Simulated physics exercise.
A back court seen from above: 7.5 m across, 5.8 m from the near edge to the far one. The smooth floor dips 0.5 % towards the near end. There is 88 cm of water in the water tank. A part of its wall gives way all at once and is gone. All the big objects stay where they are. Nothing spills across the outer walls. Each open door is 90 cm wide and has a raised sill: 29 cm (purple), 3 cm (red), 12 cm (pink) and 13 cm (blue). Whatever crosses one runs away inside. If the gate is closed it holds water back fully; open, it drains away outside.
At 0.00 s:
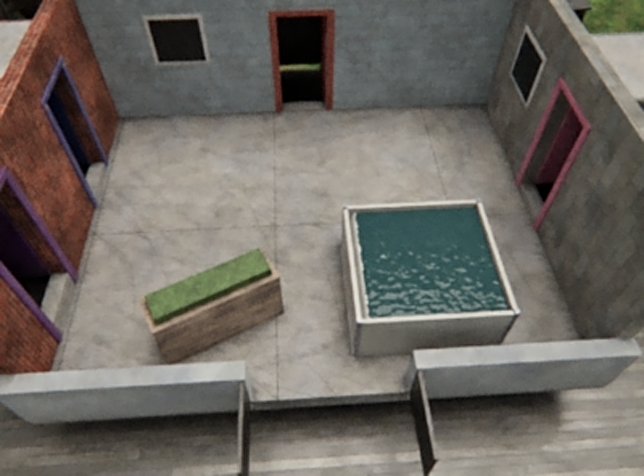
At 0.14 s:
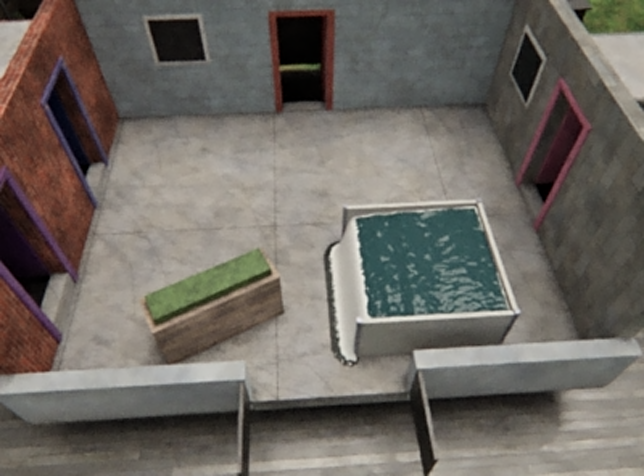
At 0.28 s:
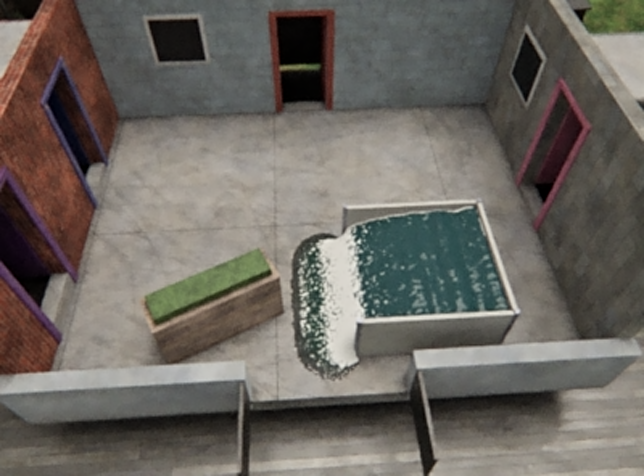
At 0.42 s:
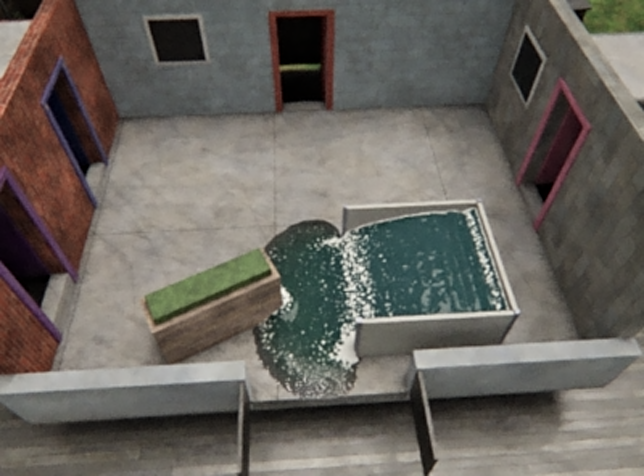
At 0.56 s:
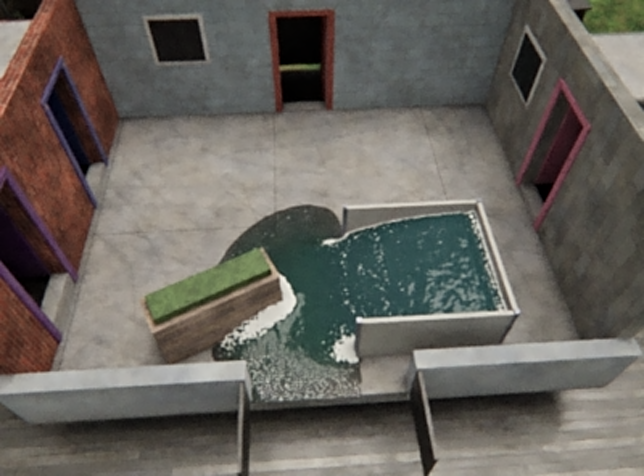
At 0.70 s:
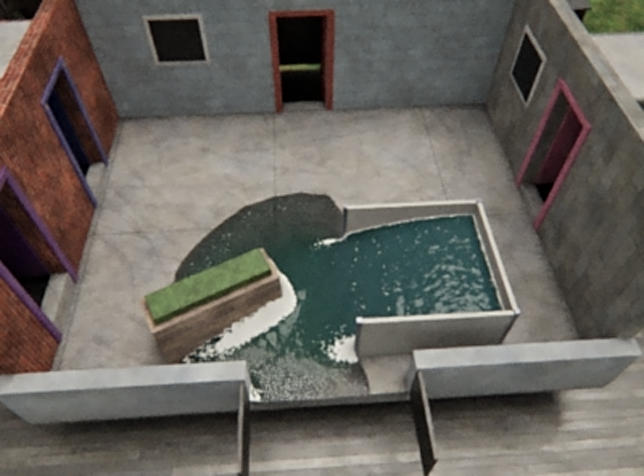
In a walled back court seen from above, the left side of a square water tank gives way, and water pours out onto the grey floor, spreading leftward in a widening sheet against and around a grass-topped planter.
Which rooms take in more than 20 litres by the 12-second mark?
The water let in: At the purple door it does not reach the limit; at the red door it exceeds the limit; at the pink door it stays under the limit; at the blue door it passes the limit.
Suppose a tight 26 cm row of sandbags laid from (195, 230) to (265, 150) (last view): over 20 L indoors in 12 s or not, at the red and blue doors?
Then: Red above, blue under.
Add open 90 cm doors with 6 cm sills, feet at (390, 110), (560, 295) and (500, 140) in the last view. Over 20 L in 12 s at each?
In that order: Not over, below, over.
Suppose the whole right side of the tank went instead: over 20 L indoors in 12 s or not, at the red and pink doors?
Then: Red above, pink over.
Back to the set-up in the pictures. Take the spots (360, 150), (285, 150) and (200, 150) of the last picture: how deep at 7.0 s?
Roughly 5, 8 and 8 cm, in turn.
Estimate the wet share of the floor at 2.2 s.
Near 50 per cent is wet.
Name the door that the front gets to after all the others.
The pink one.
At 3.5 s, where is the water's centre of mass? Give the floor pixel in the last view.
Near (224, 245).
After 1.4 s water covers 35 % of the floor and is deepest (54 cm) near (287, 301); purple door 12 cm at the sill, 0 L in, red door not reached, pink door not reached, blue door not reached.
After 2.2 s water covers 50 % of the floor and is deepest (41 cm) near (59, 395); purple door 27 cm at the sill, 0 L in, red door not reached, pink door not reached, blue door 23 cm at the sill, 14 L in.
After 3.5 s water covers 55 % of the floor and is deepest (30 cm) near (122, 147); purple door 13 cm at the sill, 1 L in, red door not reached, pink door not reached, blue door 16 cm at the sill, 41 L in.
After 7.0 s water covers 85 % of the floor and is deepest (16 cm) near (491, 125); purple door 6 cm at the sill, 1 L in, red door 6 cm at the sill, 30 L in, pink door not reached, blue door 10 cm at the sill, 51 L in.
After 12.0 s water covers 100 % of the floor and is deepest (13 cm) near (536, 366); purple door 6 cm at the sill, 1 L in, red door 3 cm at the sill, 42 L in, pink door 8 cm at the sill, 0 L in, blue door 4 cm at the sill, 51 L in.
